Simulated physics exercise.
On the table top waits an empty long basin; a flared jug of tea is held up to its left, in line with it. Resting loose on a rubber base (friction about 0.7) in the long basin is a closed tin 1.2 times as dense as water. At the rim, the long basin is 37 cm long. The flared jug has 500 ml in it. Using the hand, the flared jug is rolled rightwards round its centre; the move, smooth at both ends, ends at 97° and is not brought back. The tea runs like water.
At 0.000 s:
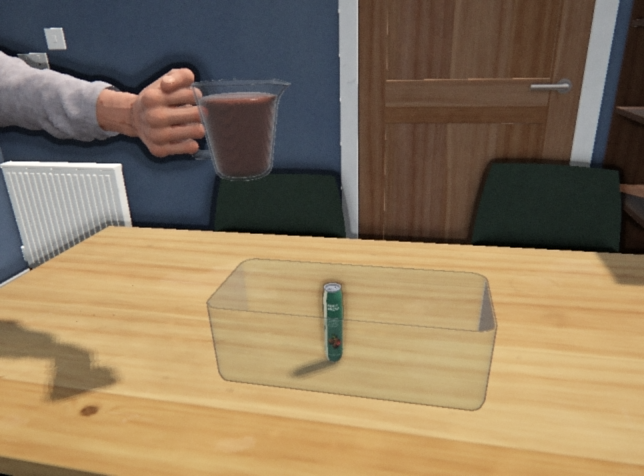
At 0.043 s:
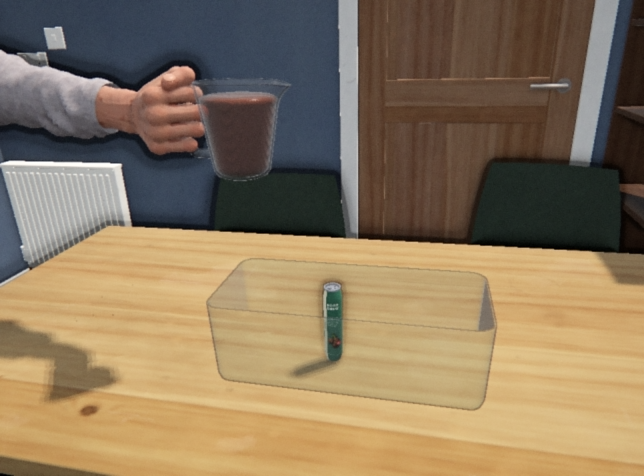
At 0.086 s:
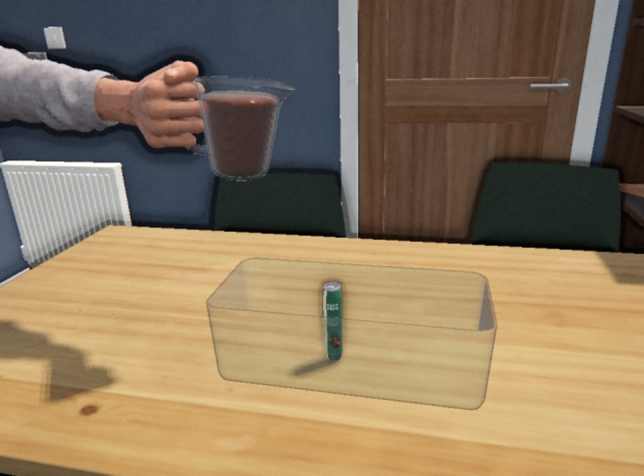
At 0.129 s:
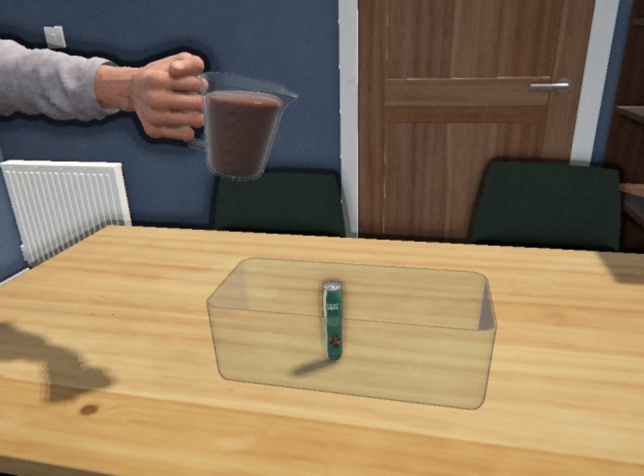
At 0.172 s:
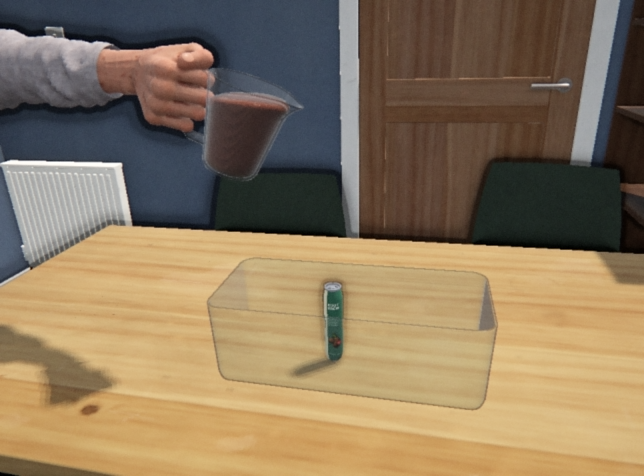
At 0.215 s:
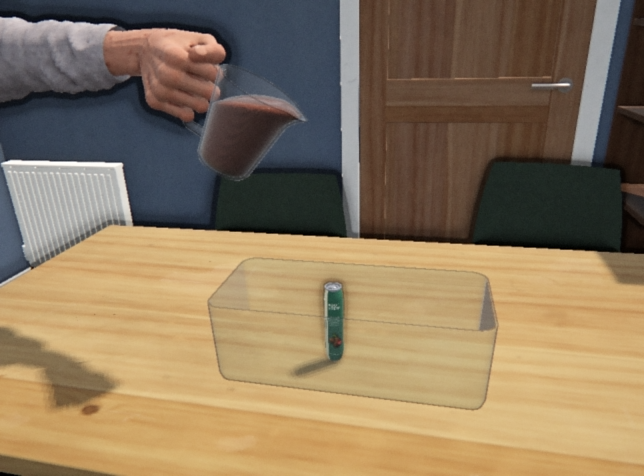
In this clip, a hand holds a clear jug of brown liquid above a wooden table, left of a transparent basin containing a small upright green tin, then gradually tilts the jug rightwards while the basin and tin stay still.
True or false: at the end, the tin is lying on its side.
False.
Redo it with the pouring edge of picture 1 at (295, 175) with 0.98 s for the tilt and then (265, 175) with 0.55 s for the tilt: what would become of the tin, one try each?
The tin overturns the first time and overturns the second time.
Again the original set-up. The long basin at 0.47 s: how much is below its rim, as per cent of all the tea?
Fraction in basin: Approx. 7%.
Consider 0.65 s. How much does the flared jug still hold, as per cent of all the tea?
Close to 14 in a hundred.
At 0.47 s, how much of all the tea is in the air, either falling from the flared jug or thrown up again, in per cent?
It comes to about 42 percent.
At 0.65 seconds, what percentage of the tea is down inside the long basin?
Around 58 parts in a hundred.
After 0.47 s the tilt is 92° and 52 per cent is still to pour; the tin stands where it began.
After 0.65 s the tilt is 97° and 14 per cent is still to pour; the tin stands where it began.
After 0.84 s the tilt is 97° and 2 per cent is still to pour; the tin stands where it began.
After 1.05 s the tilt is 97° and 0 per cent is still to pour; the tin stands where it began.
In the end the tin stands where it began.
